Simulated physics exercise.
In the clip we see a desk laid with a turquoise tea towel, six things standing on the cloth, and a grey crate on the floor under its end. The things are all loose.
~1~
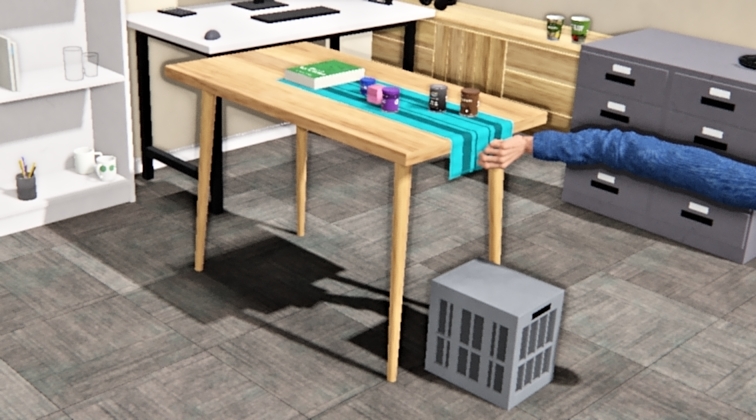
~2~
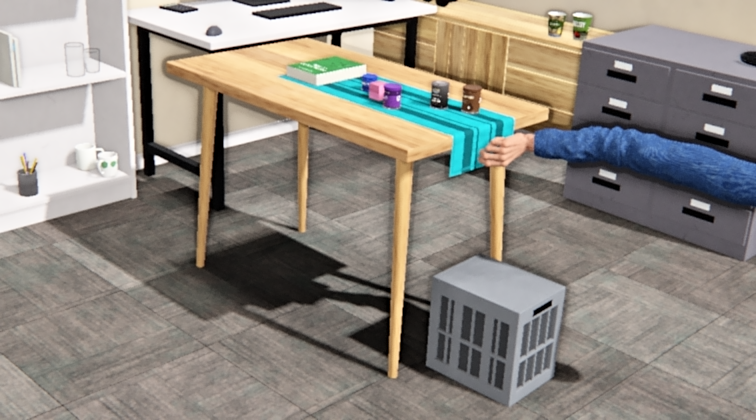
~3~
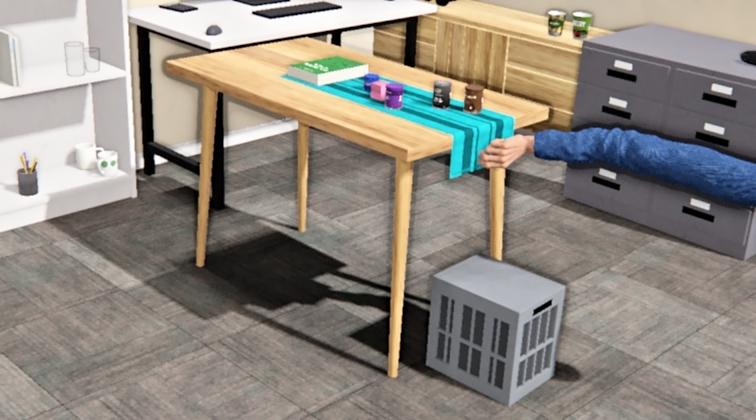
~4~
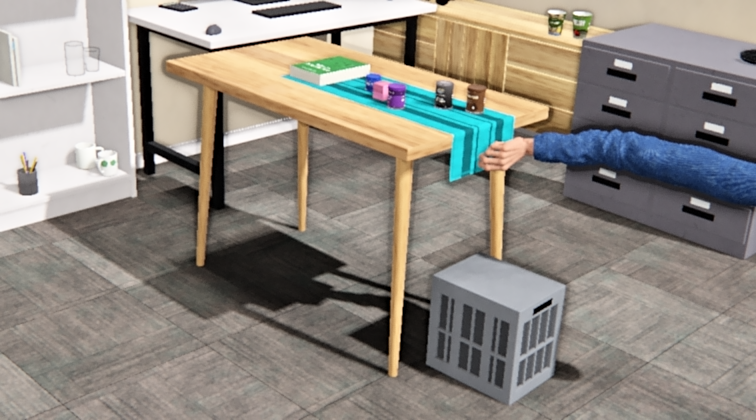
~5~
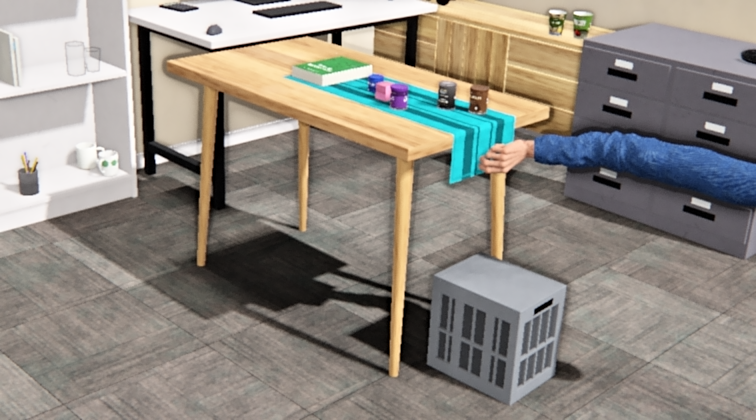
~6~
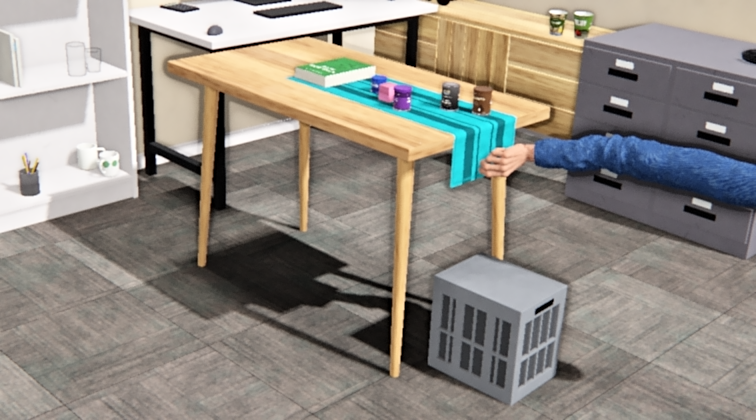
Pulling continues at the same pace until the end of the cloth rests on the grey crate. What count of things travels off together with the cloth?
A count of three.
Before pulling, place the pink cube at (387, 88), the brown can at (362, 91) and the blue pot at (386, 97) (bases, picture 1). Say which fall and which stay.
I reckon the pink cube hangs on, the brown can hangs on and the blue pot hangs on.
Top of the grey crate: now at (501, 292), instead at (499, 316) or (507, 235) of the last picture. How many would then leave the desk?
Numbers: 4; 1.
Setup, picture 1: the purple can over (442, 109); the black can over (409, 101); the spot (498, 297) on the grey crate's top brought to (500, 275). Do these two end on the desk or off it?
Outcome for the purple can: It is lost. Outcome for the black can: It stays.
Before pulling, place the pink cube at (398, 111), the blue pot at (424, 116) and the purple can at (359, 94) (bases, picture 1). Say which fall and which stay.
The pink cube falls, the blue pot drops off, the purple can keeps its place on top.
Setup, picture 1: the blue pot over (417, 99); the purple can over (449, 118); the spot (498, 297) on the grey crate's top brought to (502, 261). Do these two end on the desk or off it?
First the blue pot: It is still up there. Then the purple can: It ends off the top.
Soon after, hem near (480, 217); brown can gone.
Then, hem near (478, 254); brown can and black can gone.
Further on, hem on the crate; brown can, black can and purple can gone.
At rest, hem on the crate; brown can, black can and purple can gone. Over the edge go three.
